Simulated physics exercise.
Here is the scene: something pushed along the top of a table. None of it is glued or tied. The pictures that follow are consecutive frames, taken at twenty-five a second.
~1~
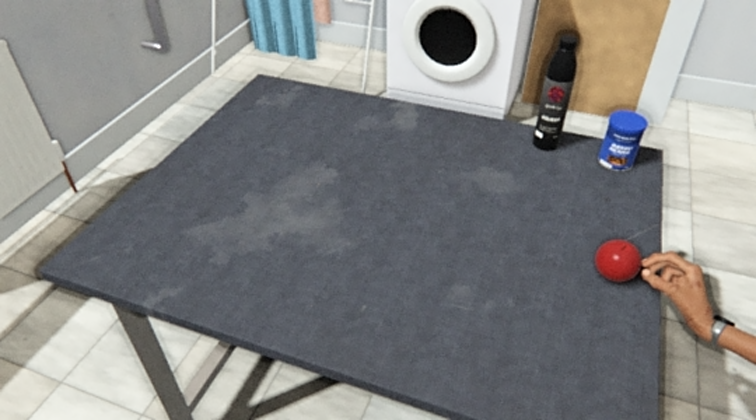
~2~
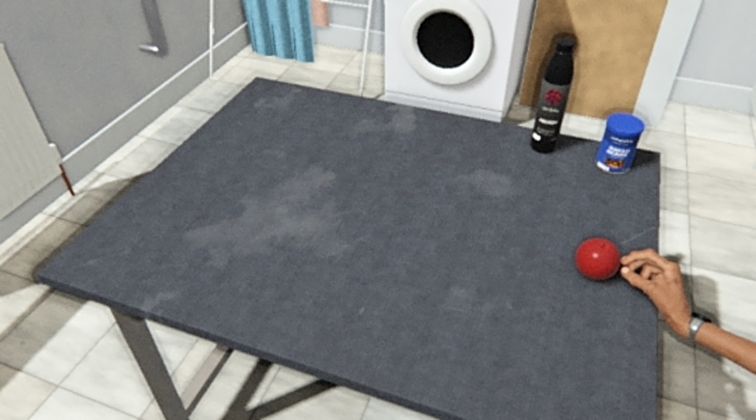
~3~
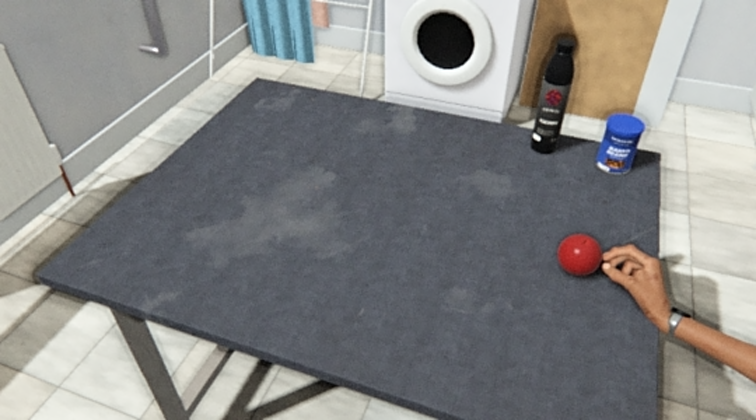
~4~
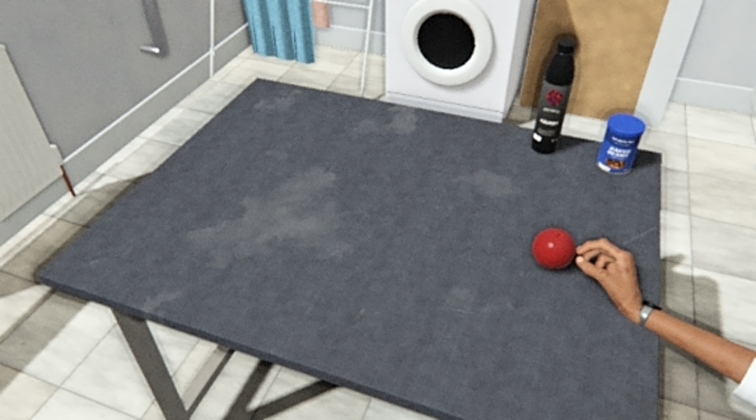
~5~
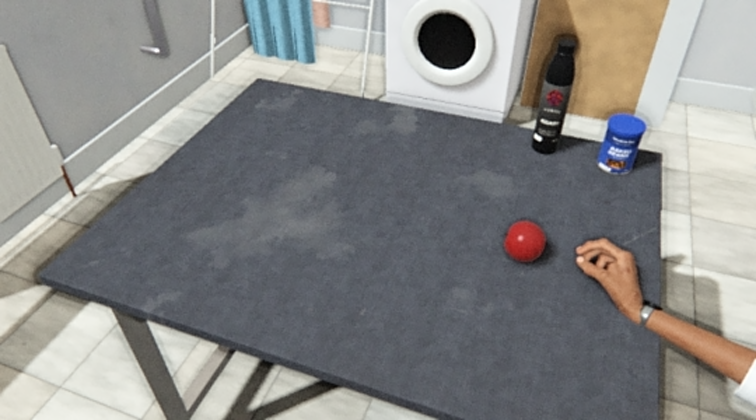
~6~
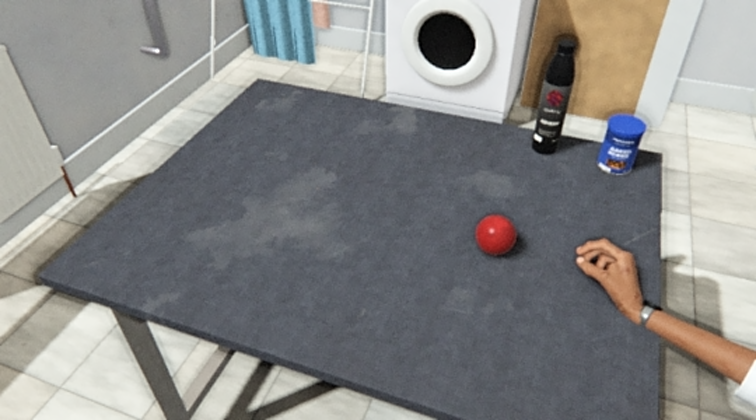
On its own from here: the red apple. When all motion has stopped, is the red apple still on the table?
Off.
Then, 0.20 s on from there, red apple shifted well along near (367, 204).
Then, 0.50 s on from there, red apple shifted well along near (211, 167).
Then, 0.80 s on from there, red apple now off the table.
Then, 1.10 s on from there, things are still on the move.
In the end, off the table, red apple.
